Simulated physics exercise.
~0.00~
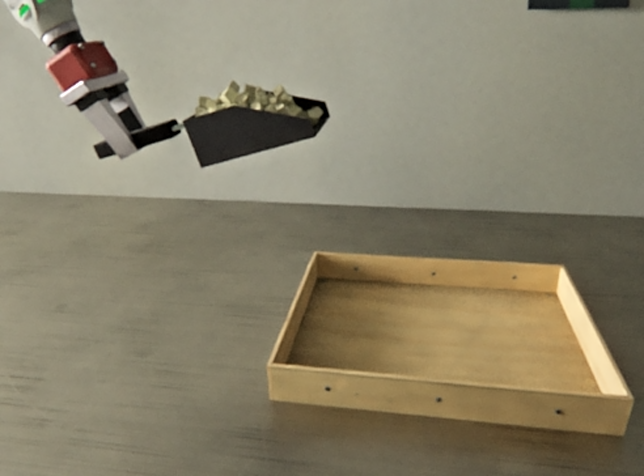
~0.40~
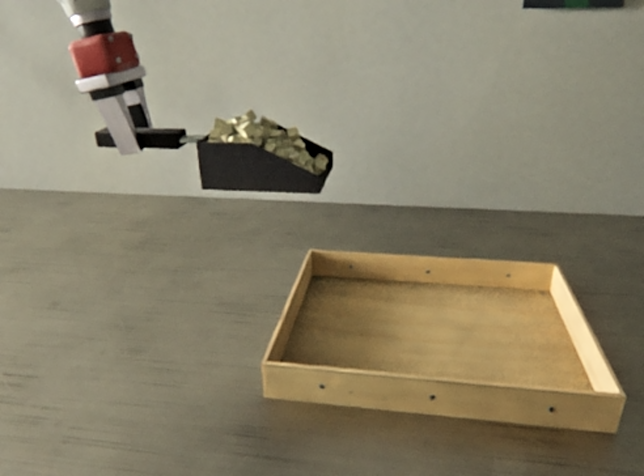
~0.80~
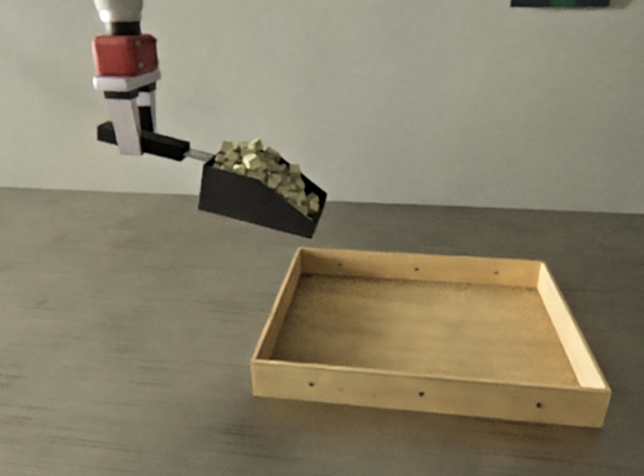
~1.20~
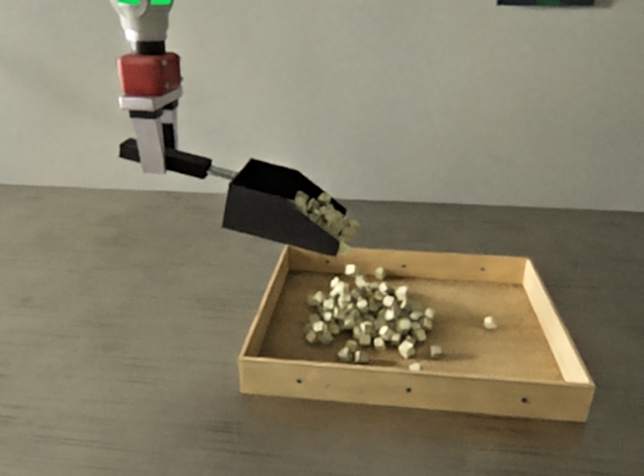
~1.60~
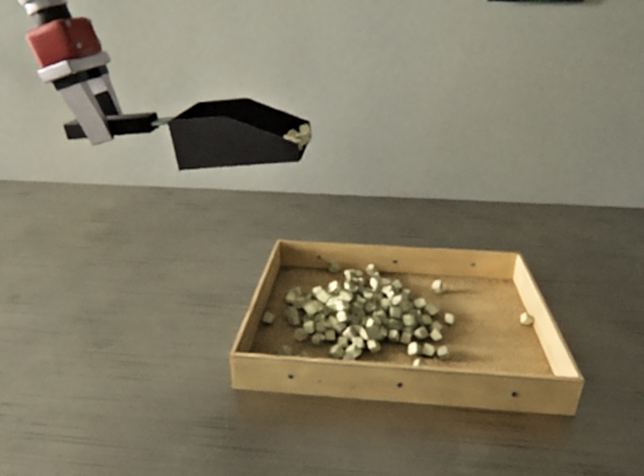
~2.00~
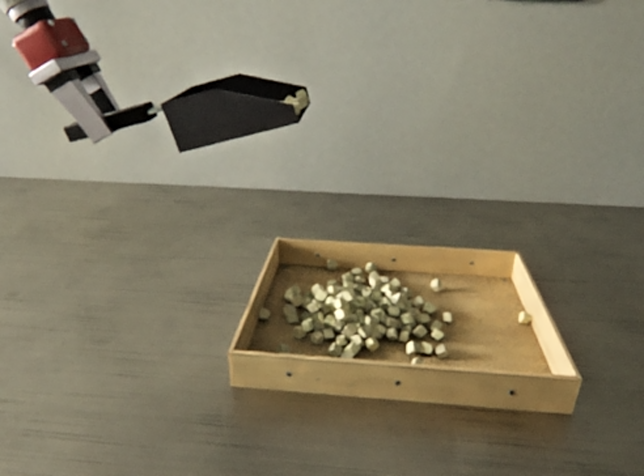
Robot arm lowering and tipping a black scoop of pale vegetable dice into a wooden tray, then lifting it back nearly empty.
